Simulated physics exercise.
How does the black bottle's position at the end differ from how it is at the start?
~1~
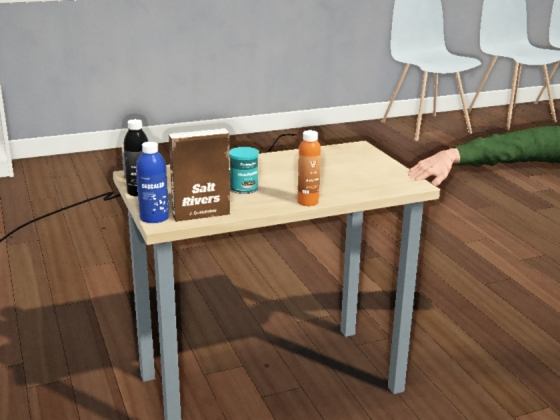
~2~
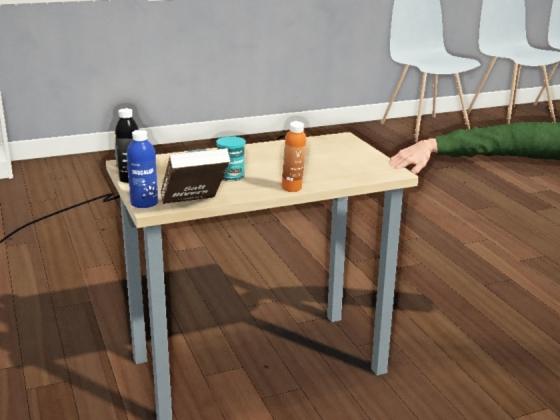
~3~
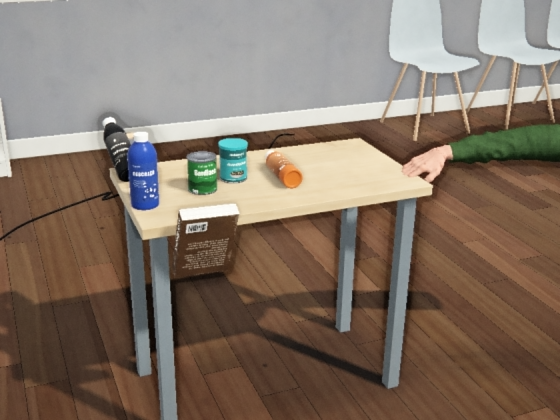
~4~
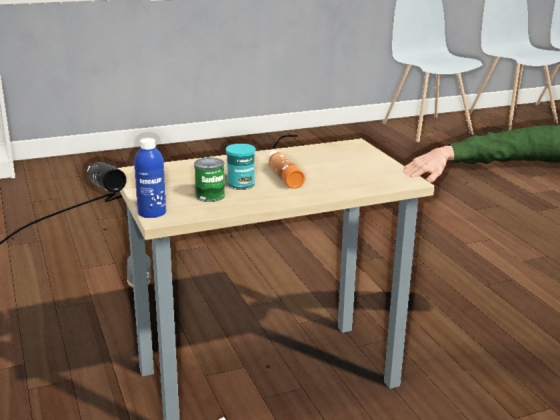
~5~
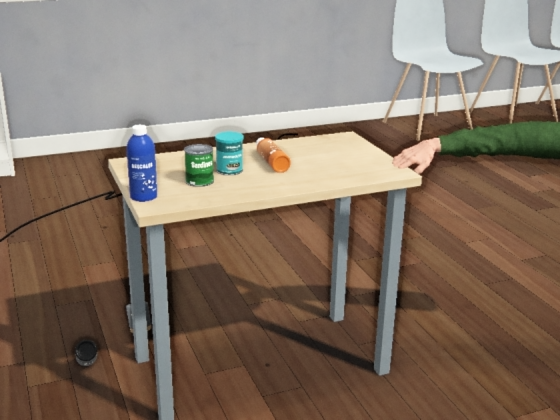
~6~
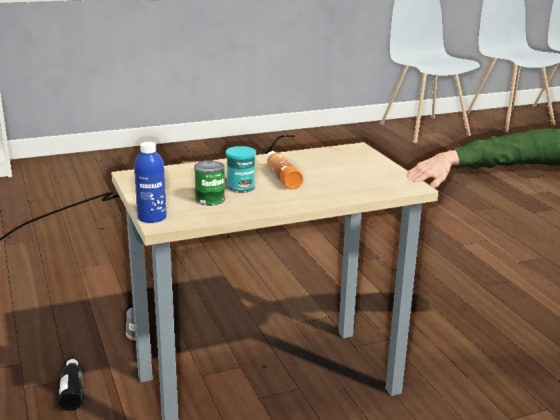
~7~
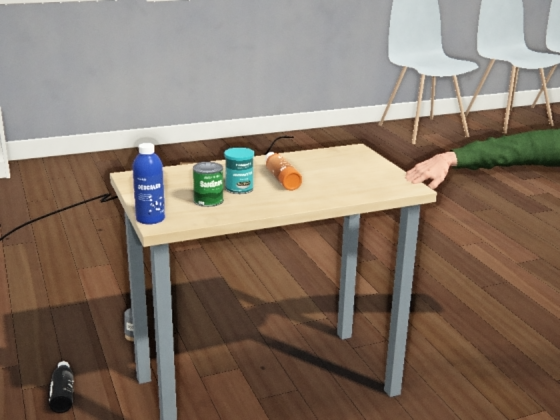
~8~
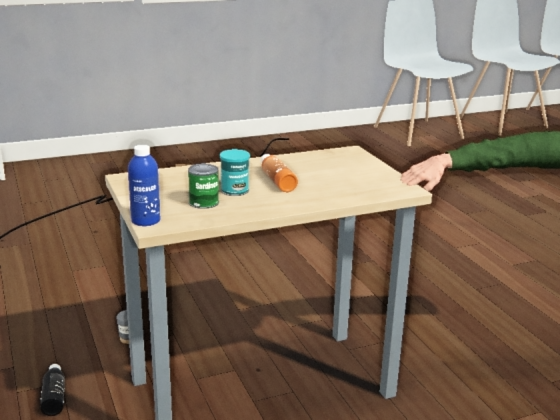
At the start the black bottle stands upright on the table, and at the end it lies on its side on the floor.
The clip shows a hand at the right end of a side table as it shifts slightly back and forth; a brown book and black bottle topple off, an orange bottle tips onto its side, and the blue bottle and green and turquoise tins stay upright.
